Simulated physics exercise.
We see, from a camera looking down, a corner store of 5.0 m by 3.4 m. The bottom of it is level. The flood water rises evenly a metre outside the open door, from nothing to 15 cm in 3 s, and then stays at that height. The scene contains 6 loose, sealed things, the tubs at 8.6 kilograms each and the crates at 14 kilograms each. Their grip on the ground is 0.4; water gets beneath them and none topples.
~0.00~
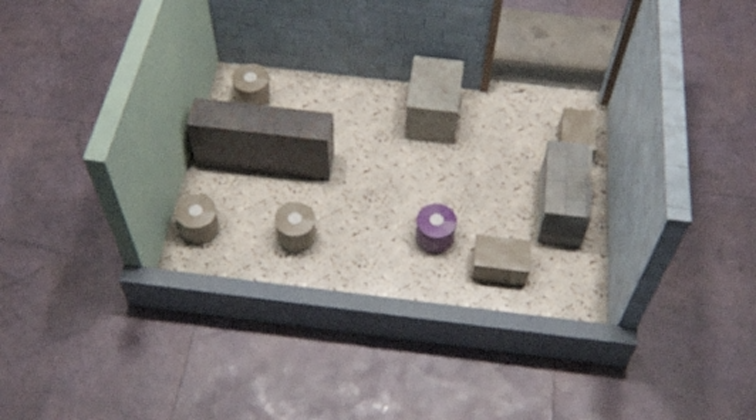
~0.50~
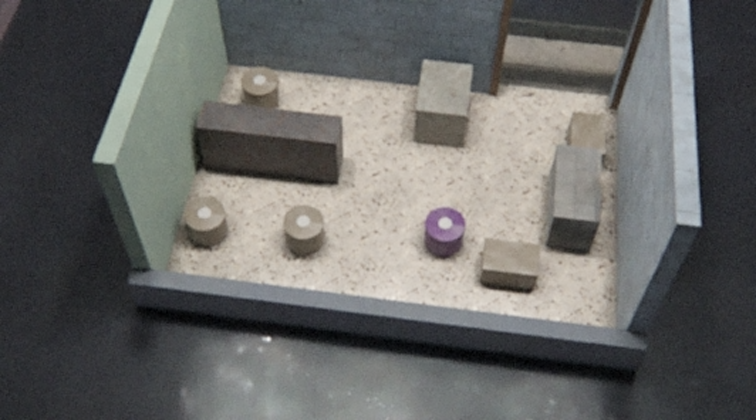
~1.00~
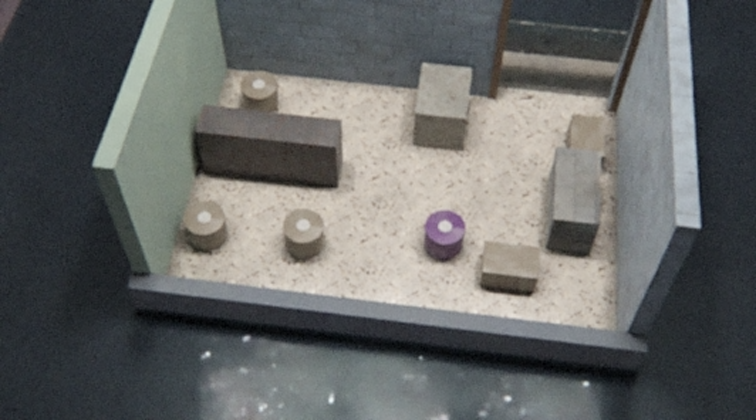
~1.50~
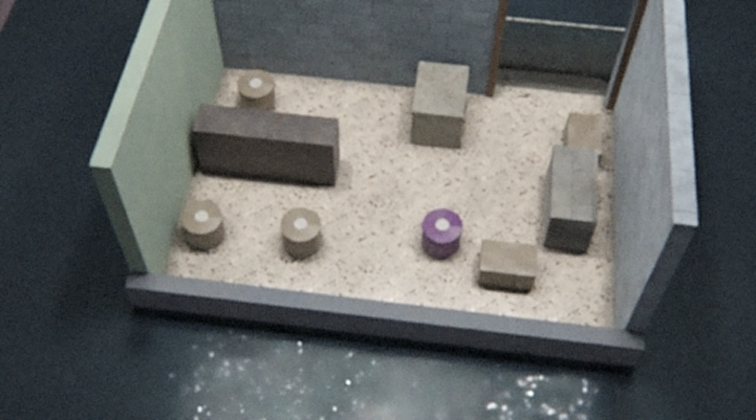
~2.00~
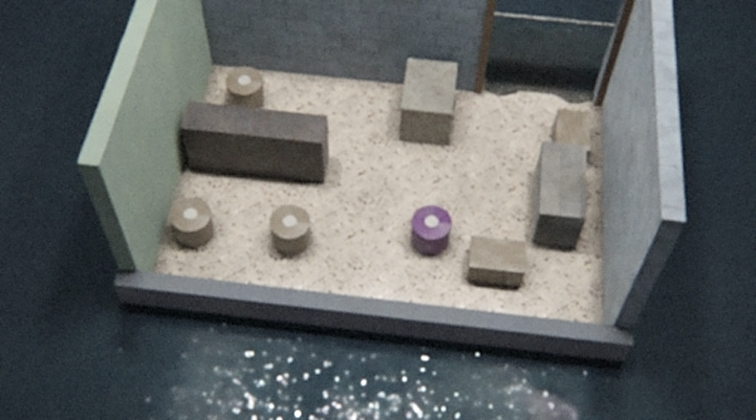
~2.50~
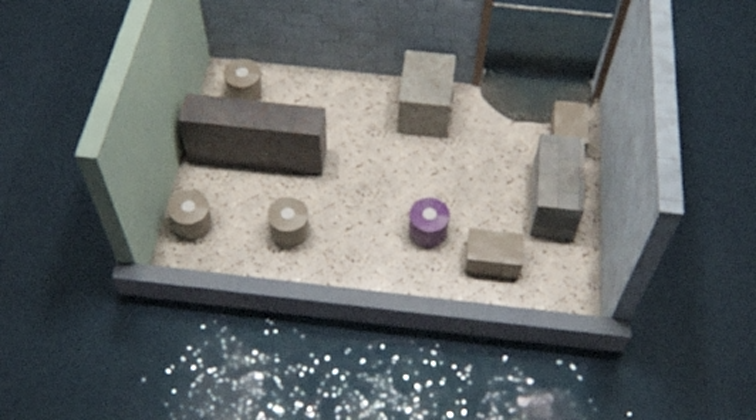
The video shows a small open-topped room holding blocks and round tubs, one purple, as dark water spreads around it outside; the water then enters through the doorway and covers floor there, while the objects stay in place.
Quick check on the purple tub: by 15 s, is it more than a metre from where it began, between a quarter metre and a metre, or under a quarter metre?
More than a metre.
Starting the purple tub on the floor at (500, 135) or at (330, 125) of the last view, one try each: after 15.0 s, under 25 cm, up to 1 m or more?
The first time it wanders far off, the second time it hardly drifts.
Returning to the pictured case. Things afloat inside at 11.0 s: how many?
That would be 5 of them.
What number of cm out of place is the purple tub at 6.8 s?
Shift: About 100 cm.
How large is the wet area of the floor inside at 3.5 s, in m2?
Roughly 2.0 m2 of it is wet.
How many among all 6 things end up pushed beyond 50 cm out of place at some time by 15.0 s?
The number is 3.
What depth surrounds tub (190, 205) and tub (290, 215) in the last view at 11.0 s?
Close to 9 and 8 centimetres.
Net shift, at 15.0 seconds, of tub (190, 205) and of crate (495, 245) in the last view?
One is off by 140 cm, the other by 50 cm, in the order asked.
After 3.5 s the purple tub is near (430, 214), 0.0 m from its start, aground; 0 afloat.
After 6.8 s the purple tub is near (365, 264), 1.0 m from its start, aground; 0 afloat.
After 11.0 s the purple tub is near (188, 211), 2.7 m from its start, afloat; 5 afloat.
After 15.0 s the purple tub is near (258, 174), 2.0 m from its start, afloat; 5 afloat.
